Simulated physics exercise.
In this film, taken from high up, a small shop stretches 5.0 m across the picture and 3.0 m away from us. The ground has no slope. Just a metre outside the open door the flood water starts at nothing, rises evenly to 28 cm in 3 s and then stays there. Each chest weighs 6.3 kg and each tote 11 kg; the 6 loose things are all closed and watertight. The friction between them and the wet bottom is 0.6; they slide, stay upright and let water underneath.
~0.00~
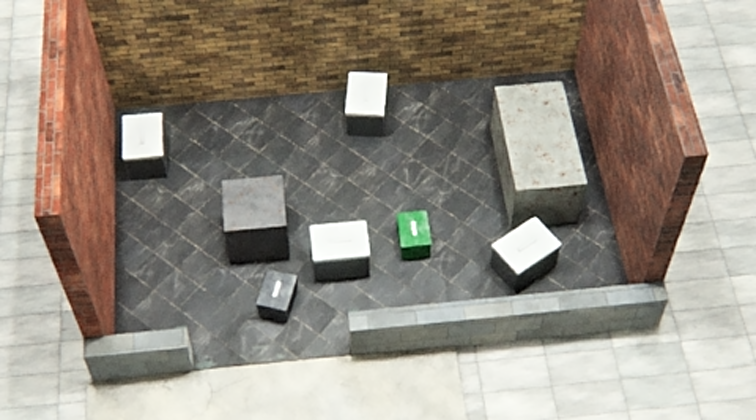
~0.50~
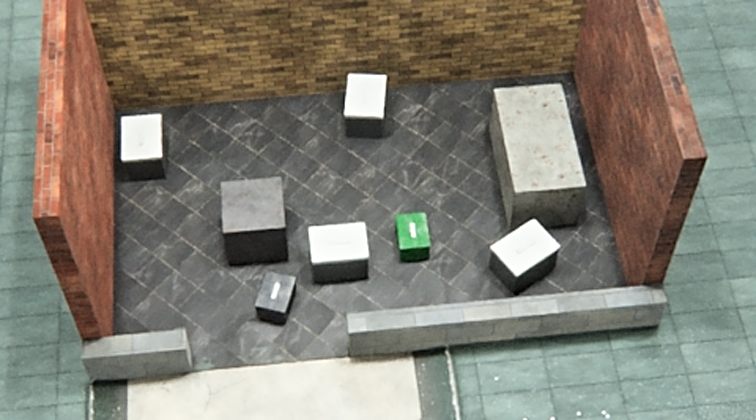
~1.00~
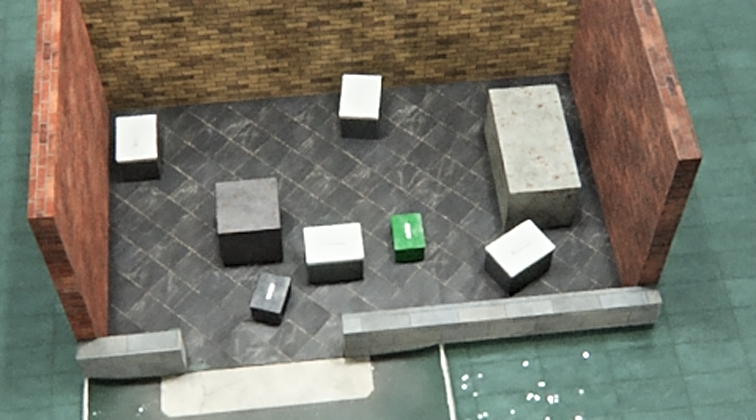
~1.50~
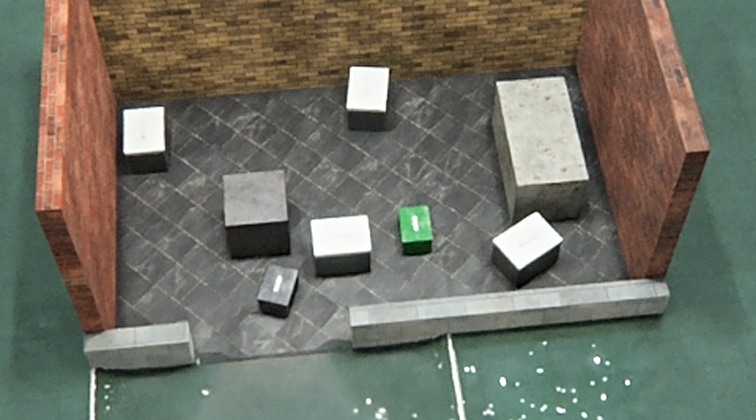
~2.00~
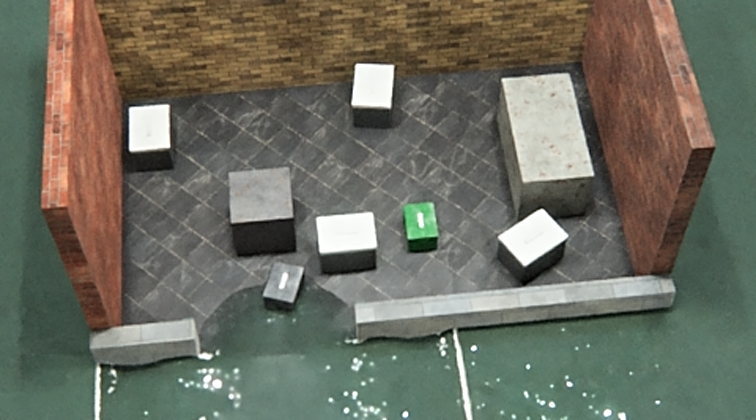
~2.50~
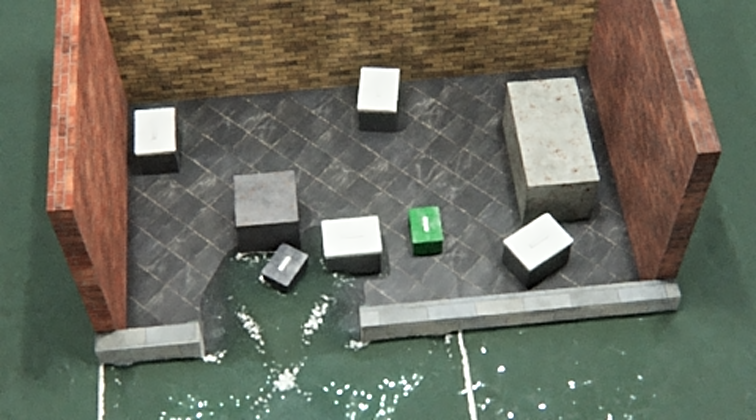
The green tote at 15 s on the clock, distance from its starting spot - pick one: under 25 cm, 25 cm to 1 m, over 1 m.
25 cm to 1 m.
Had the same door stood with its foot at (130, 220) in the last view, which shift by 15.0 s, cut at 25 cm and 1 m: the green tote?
The green tote covers a long distance.
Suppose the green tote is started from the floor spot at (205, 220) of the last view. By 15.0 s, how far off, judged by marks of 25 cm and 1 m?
In that run it wanders far off.
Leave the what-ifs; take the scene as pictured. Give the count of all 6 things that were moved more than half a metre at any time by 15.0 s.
Counting them up, I find 6.
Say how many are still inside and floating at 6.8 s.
Total: 4.
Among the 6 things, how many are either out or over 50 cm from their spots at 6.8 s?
I get 5.
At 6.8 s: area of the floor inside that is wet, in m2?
Around 14 m2 of it.
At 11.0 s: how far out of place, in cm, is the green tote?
Around 50 cm from the start by that time.
After 3.5 s the green tote is near (426, 224), 0.0 m from its start, aground; 1 afloat.
After 6.8 s the green tote is near (486, 225), 0.6 m from its start, aground; 4 afloat.
After 11.0 s the green tote is near (381, 234), 0.5 m from its start, afloat; 6 afloat.
After 15.0 s the green tote is near (352, 204), 0.8 m from its start, afloat; 6 afloat.
